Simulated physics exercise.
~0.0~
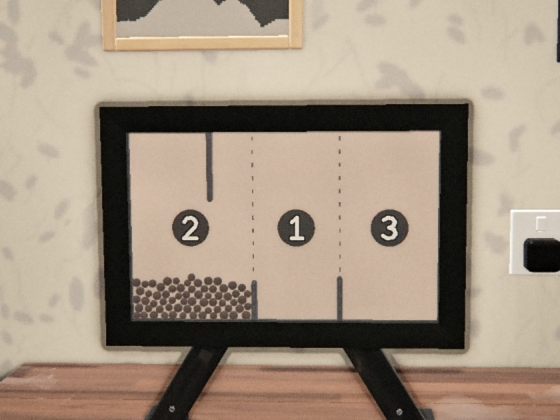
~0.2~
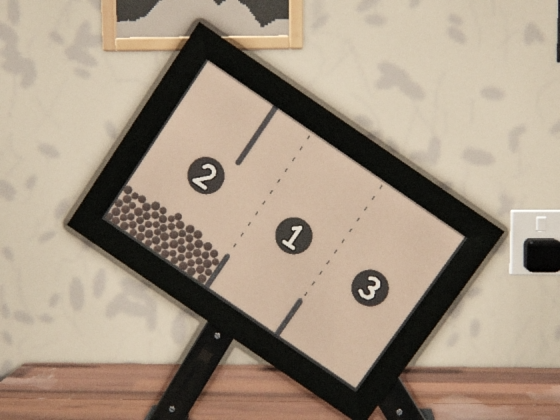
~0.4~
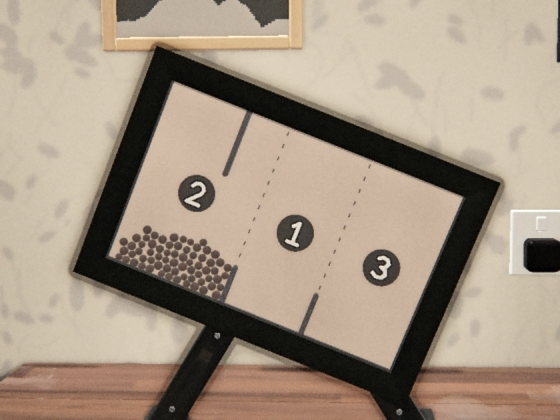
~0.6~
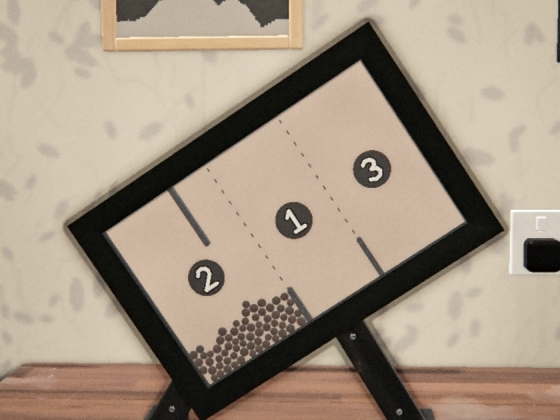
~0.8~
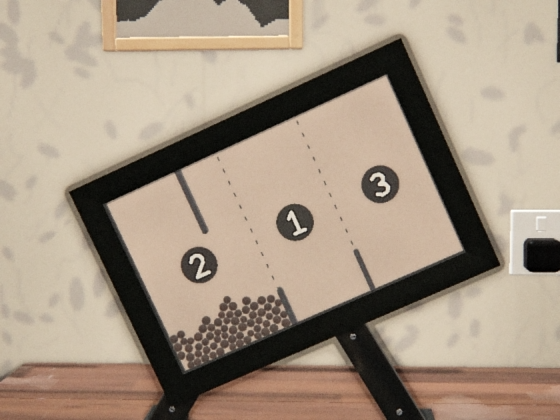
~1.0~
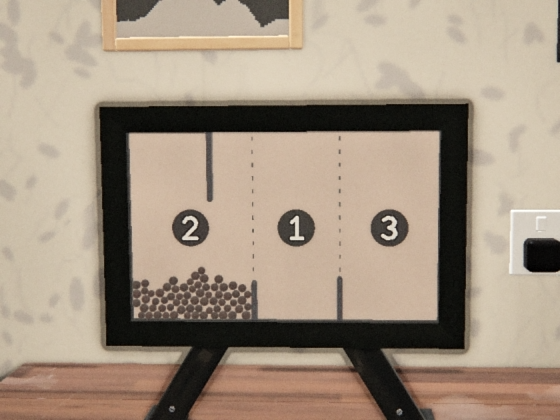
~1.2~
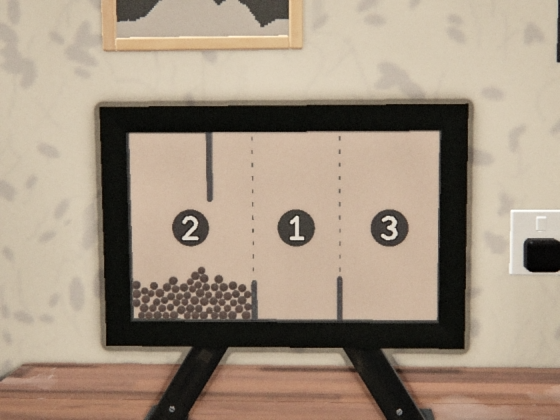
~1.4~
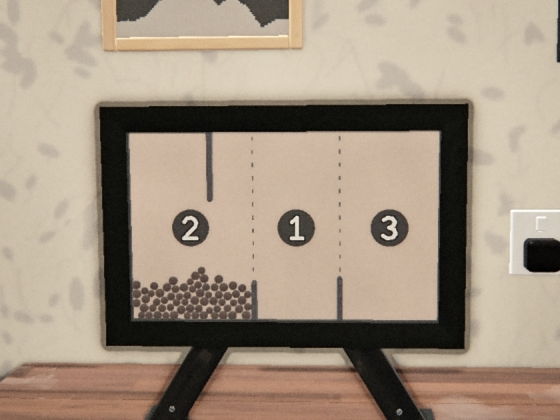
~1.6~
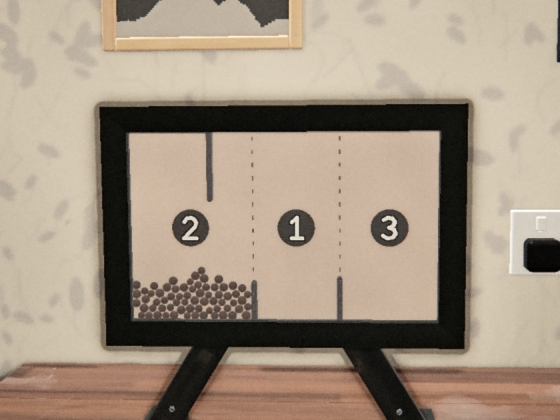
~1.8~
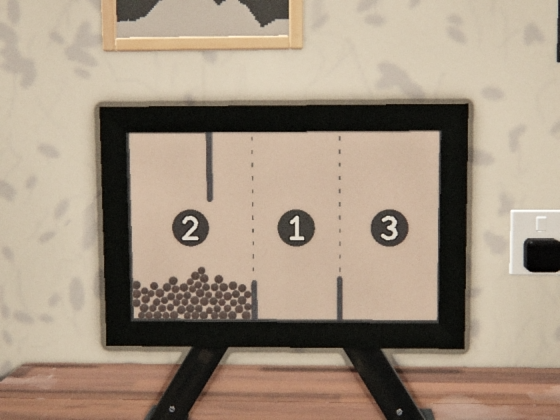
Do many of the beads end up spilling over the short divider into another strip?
No, the beads are all still in the left strip, marked number two, when the case comes to rest, and the other two strips are empty.
